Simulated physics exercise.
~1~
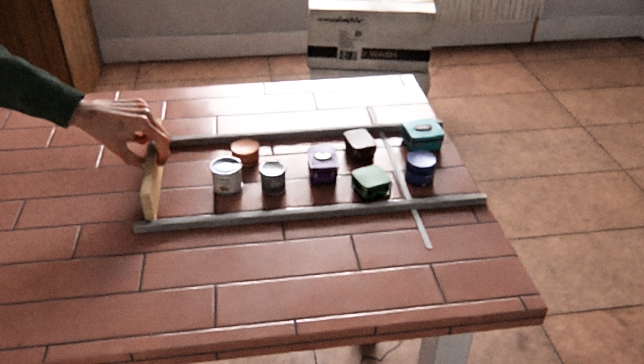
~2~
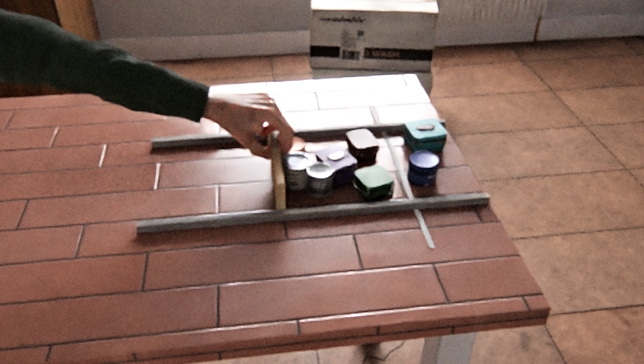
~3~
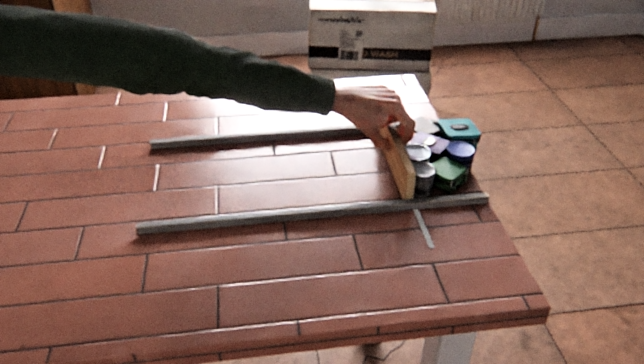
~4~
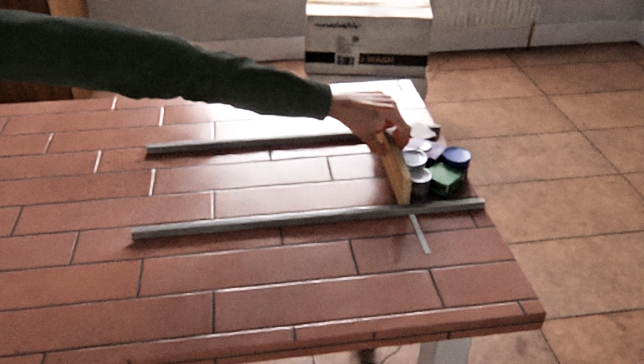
At the start, a hand holds a small wooden board upright at the left of a brown tiled table, with several colourful little pots and tubs scattered between two grey rails. The hand pushes the board to the right, and it gathers the nearest containers, including the white and grey pots, into a bunch. It keeps sweeping until the containers are packed tightly near the table's right end, with the turquoise case shoved along too. Finally the board stops beside the crowded cluster, the turquoise case gone from the table while most of the others remain.
